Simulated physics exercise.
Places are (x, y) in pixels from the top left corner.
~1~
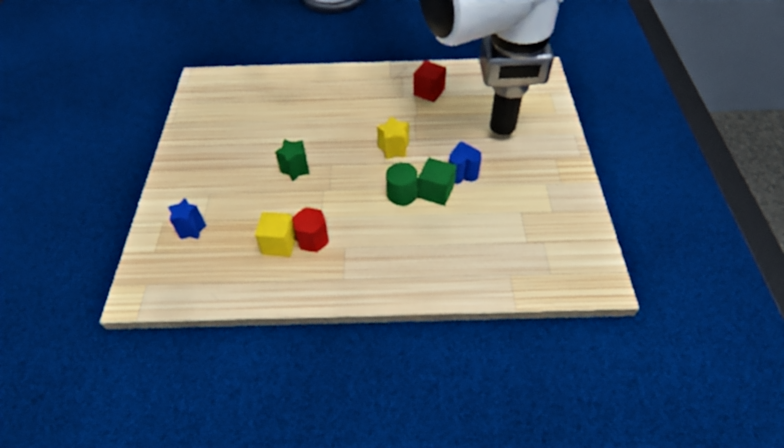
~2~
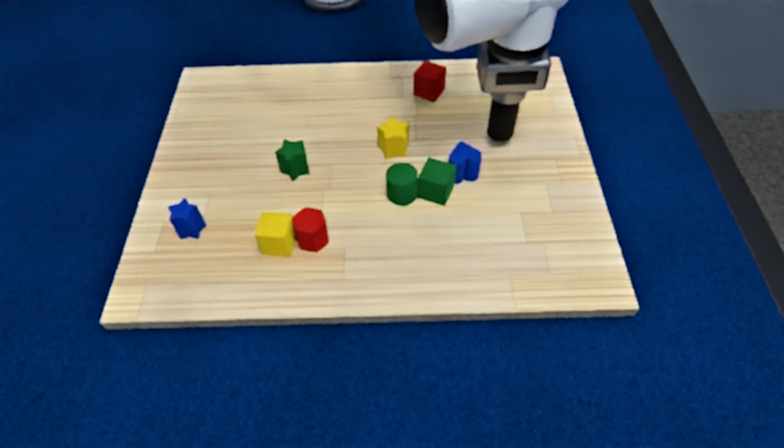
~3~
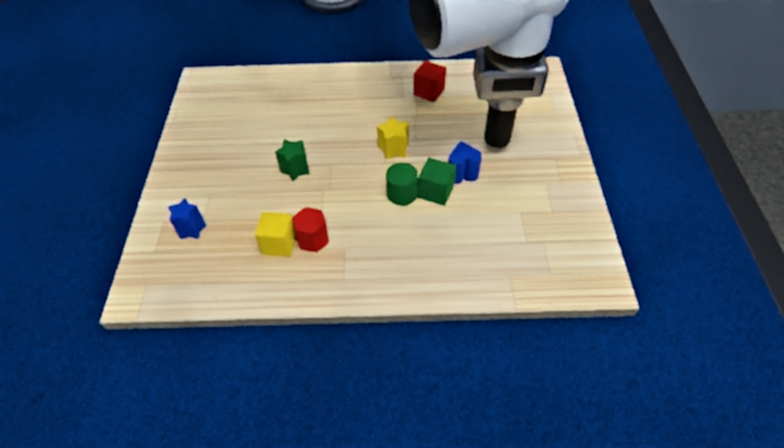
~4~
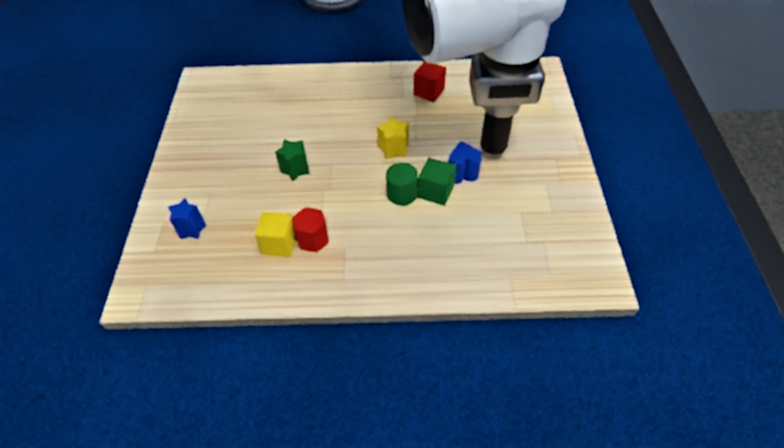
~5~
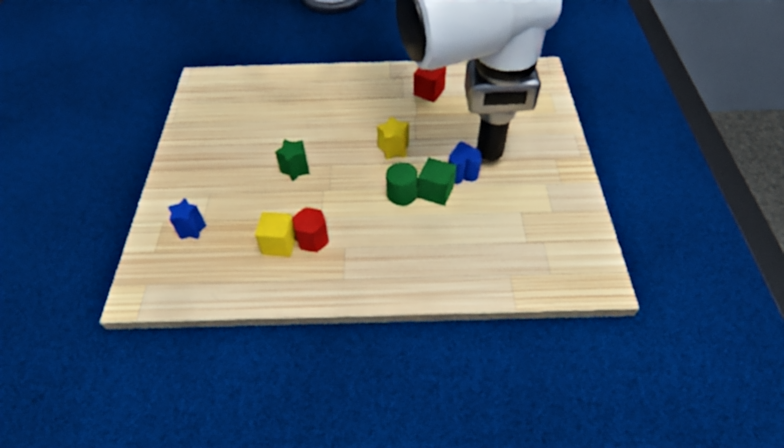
In the video, a robot arm with a dark, cylindrical pusher moves slowly down and slightly left toward a blue block on a wooden board, while the red, yellow, green and blue blocks all stay still.
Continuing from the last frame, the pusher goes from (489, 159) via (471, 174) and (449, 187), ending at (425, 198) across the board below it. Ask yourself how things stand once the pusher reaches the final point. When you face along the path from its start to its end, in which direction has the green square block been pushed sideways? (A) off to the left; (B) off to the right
(A)
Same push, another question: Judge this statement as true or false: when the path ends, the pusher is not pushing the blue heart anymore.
This is false.
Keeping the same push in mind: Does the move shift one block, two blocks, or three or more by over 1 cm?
The answer is three or more blocks, counting only moves over 1 cm.
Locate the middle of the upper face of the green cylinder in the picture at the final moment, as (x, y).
The answer is (367, 182).
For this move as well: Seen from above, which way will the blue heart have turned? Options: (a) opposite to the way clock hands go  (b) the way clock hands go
My answer is option b.
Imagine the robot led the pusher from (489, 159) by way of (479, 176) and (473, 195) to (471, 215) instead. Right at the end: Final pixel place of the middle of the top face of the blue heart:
The top centre is at (450, 162).
The first path, step by step. One third of the way, pusher at (471, 167); green cylinder at (398, 174); green square block at (430, 177); blue heart at (447, 159), turned 35° clockwise.
Two thirds of the way, pusher at (450, 179); green cylinder at (388, 177); green square block at (414, 192); blue heart at (425, 173), turned 30° clockwise.
At the end, pusher at (426, 191); yellow star block not moved; green cylinder at (367, 182); green square block at (398, 208), turned 15° anticlockwise; blue heart at (400, 185), turned 25° clockwise.
